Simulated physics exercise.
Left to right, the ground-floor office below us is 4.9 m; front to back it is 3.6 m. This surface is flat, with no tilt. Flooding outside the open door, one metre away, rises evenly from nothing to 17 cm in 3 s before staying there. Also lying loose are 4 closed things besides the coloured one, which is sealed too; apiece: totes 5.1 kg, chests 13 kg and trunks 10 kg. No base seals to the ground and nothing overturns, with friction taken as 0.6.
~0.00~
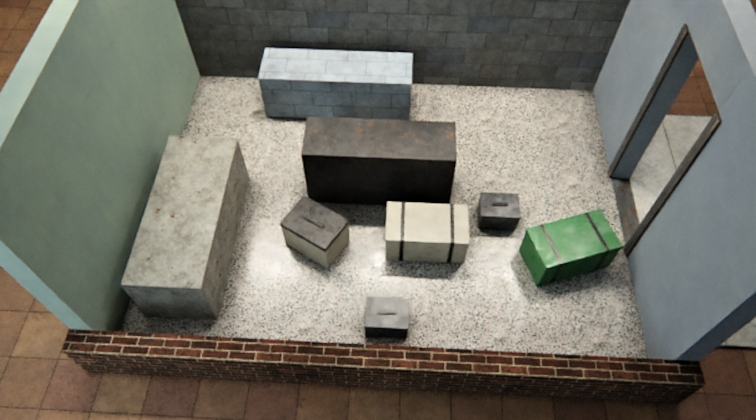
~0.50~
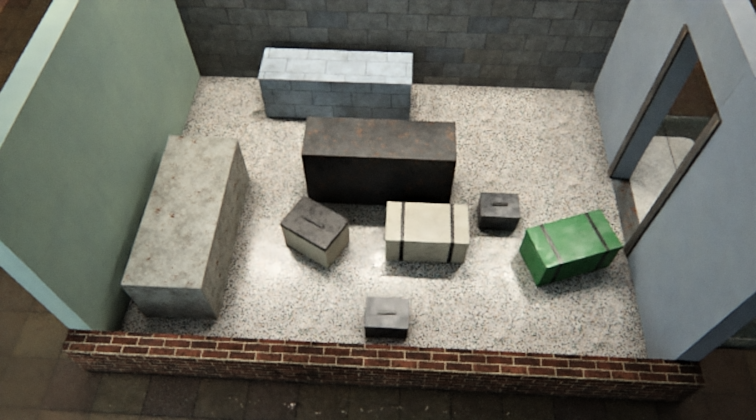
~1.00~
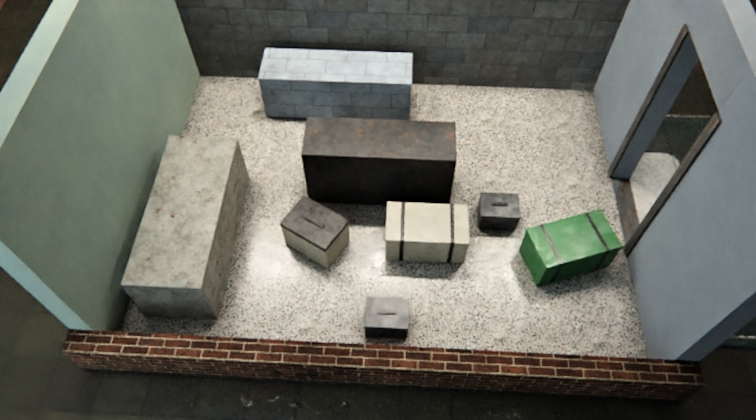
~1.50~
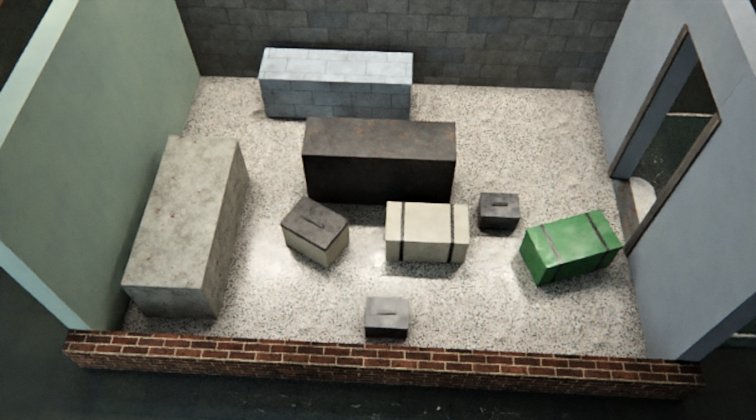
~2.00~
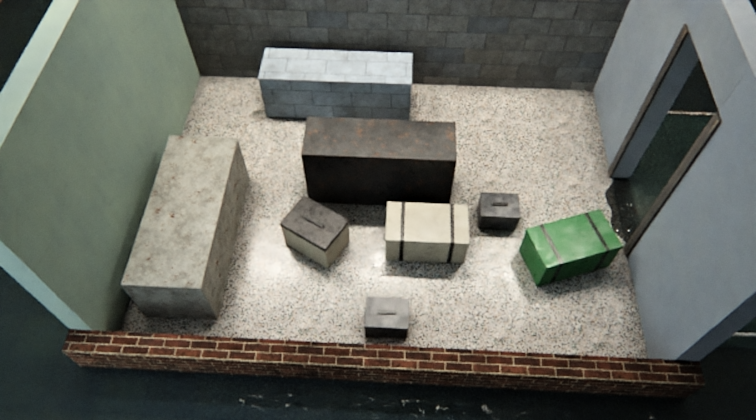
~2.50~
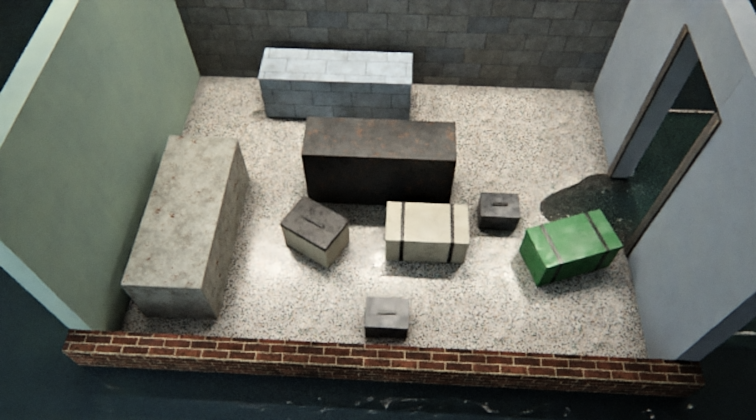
Dark water spreads over the tiled ground outside a walled room holding a green trunk and several other boxes, gradually covering the tiles. It then reaches the open doorway on the right and creeps across the speckled floor just inside, behind the green trunk, while everything in the room stays still.
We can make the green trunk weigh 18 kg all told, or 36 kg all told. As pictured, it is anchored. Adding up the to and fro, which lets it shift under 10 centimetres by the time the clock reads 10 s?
Only the heavier mass suffices.
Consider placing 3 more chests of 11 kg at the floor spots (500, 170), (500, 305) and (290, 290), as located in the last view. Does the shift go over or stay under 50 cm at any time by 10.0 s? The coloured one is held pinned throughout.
Spot one crosses the limit, spot two stays inside, spot three stays inside.
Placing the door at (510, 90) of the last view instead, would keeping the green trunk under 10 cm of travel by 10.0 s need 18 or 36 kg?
There just the heavier succeeds.
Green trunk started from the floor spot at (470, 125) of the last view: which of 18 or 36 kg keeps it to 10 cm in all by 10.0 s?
Just the heavier works.
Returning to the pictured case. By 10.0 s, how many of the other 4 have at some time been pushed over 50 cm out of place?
2 of them.
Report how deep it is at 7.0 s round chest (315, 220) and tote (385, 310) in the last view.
First roughly 1 cm, second roughly 2 cm.
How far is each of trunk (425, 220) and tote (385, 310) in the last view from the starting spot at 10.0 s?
One is off by 140 cm, the other by 40 cm, in the order asked.
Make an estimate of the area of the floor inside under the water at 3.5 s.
Roughly 2.5 m2.
After 3.5 s the green trunk would be 0 cm from its start with 18 kg and 0 cm from its start with 36 kg; 3 cm of water round it then.
After 4.5 s the green trunk would be 19 cm from its start with 18 kg and 0 cm from its start with 36 kg; 4 cm of water round it then.
After 7.0 s the green trunk would be 21 cm from its start with 18 kg and 0 cm from its start with 36 kg; 4 cm of water round it then.
After 10.0 s the green trunk would be 46 cm from its start with 18 kg and 0 cm from its start with 36 kg; 5 cm of water round it then.
